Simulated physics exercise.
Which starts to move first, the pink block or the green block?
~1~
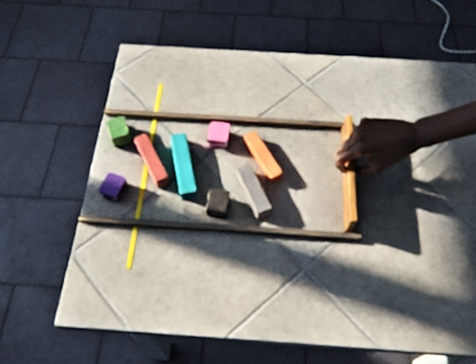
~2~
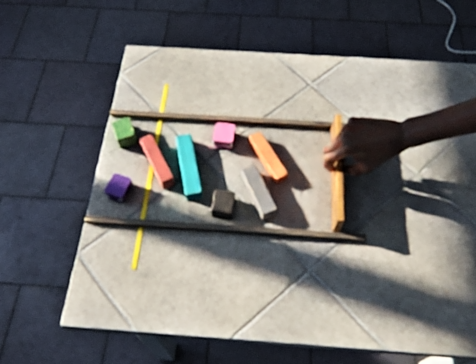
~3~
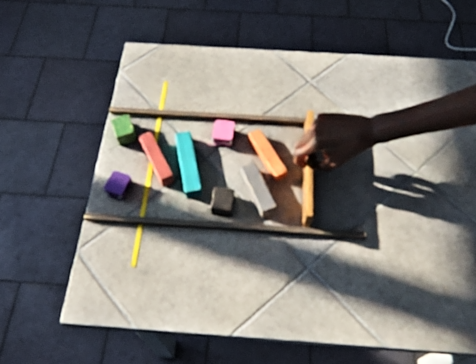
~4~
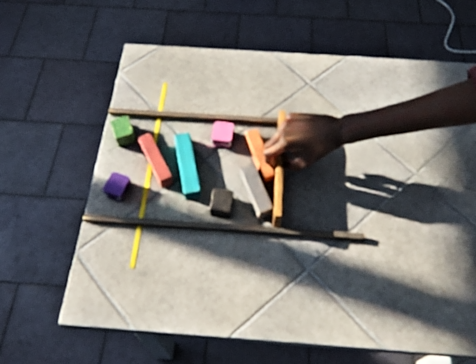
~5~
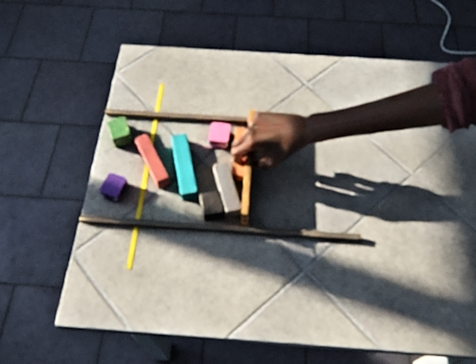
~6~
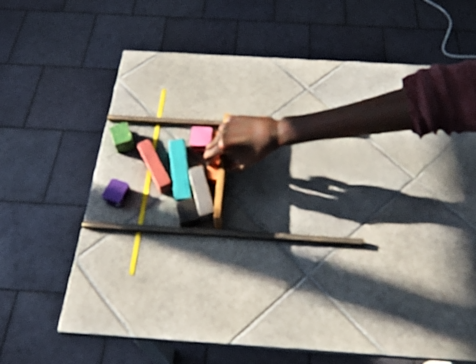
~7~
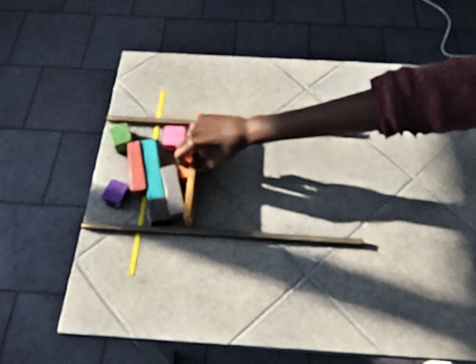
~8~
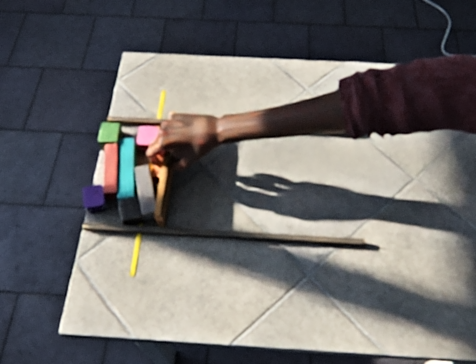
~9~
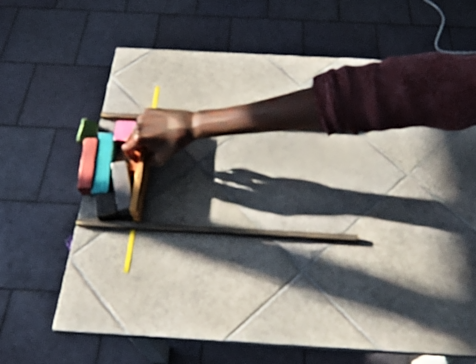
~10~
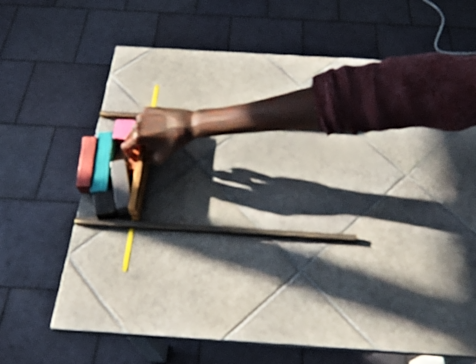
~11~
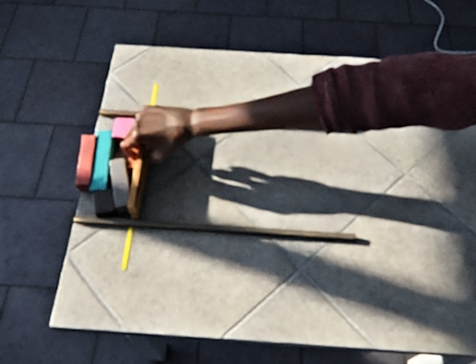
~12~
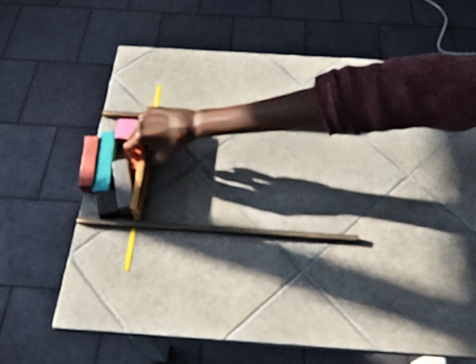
The pink block starts to move first, while the green block still sits in its place near the left end and only shifts later in the push.
